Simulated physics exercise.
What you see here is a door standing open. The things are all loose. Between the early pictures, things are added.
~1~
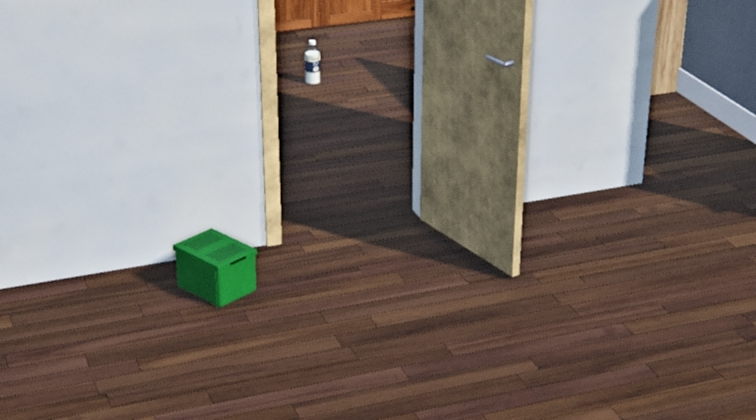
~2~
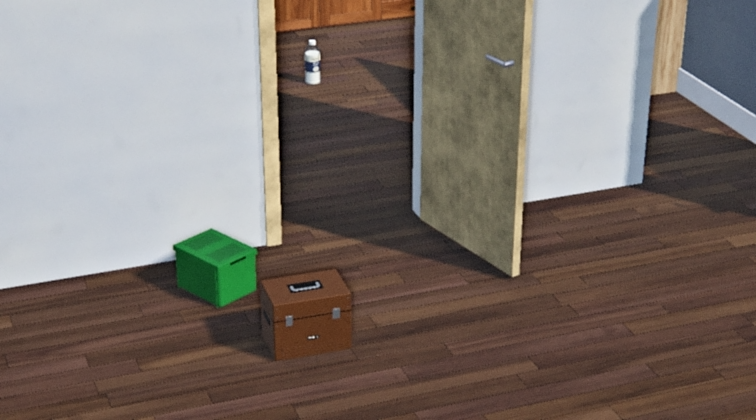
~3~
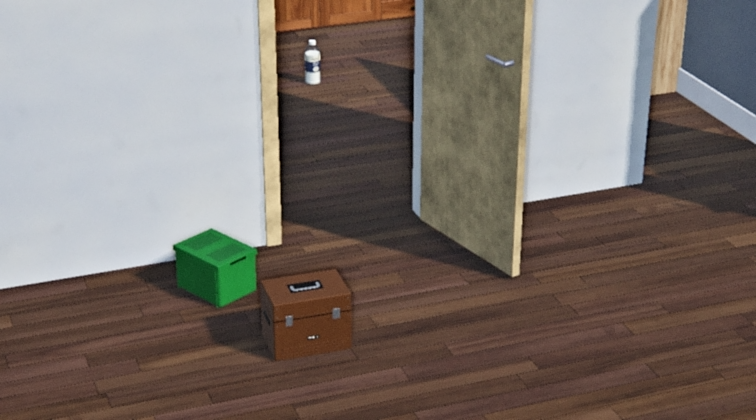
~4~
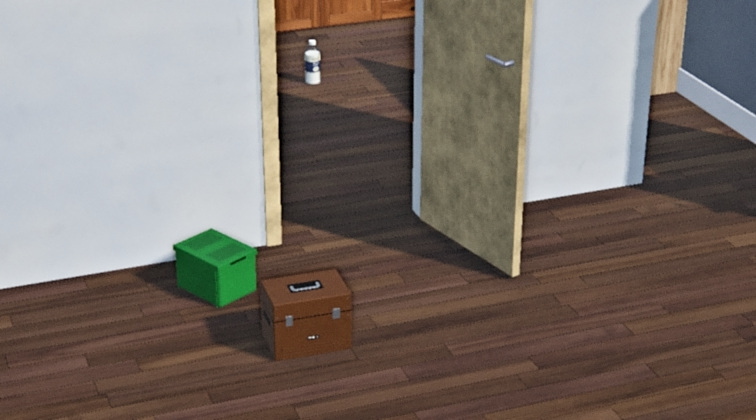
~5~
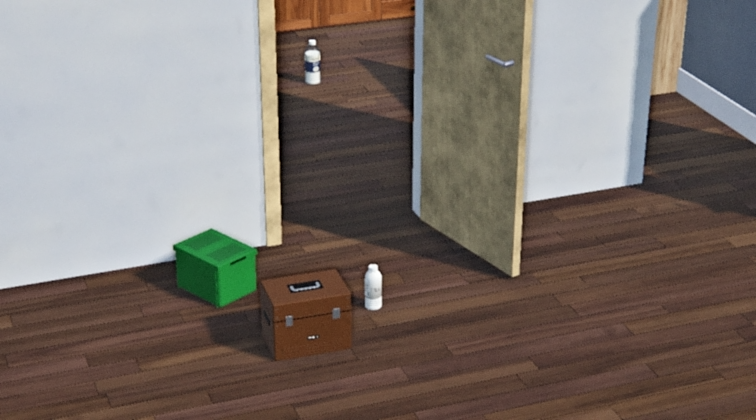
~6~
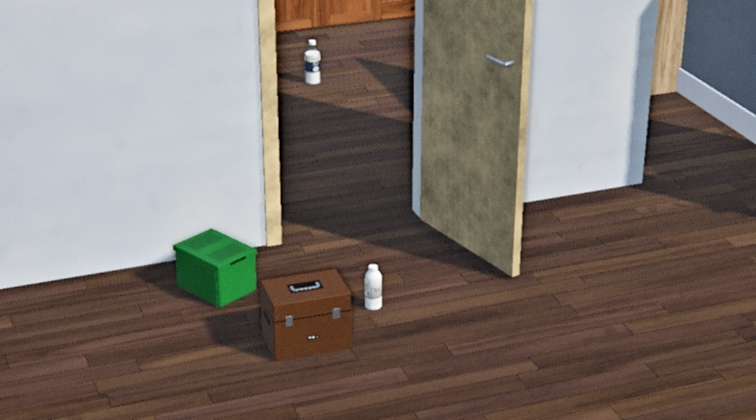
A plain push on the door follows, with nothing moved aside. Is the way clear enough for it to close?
Well, the door makes it all the way in the end.
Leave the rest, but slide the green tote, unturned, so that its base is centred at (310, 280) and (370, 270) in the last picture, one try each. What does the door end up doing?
The door meets the jamb the first time and is obstructed the second time.
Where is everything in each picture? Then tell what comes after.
The first picture shows door wide open and still.
The second picture shows door wide open and still; brown toolbox (306, 315); green tote (216, 268).
The third picture shows door wide open and still; brown toolbox (306, 315); green tote (216, 268).
The fourth picture shows door wide open and still; brown toolbox (306, 315); green tote (216, 268).
The fifth picture shows door wide open and still; brown toolbox (306, 315); green tote (216, 268).
The sixth picture shows door wide open and still; white bottle (373, 286); brown toolbox (306, 315).
Then, 0.60 s after the last picture, door 84° open.
Then, 0.90 s after the last picture, door 62° open.
Then, 1.20 s after the last picture, door 38° open.
Then, 1.50 s after the last picture, door 13° open.
At rest, door 0° open; all 3 in place. Seen from the same camera at the end, white bottle near (373, 286).
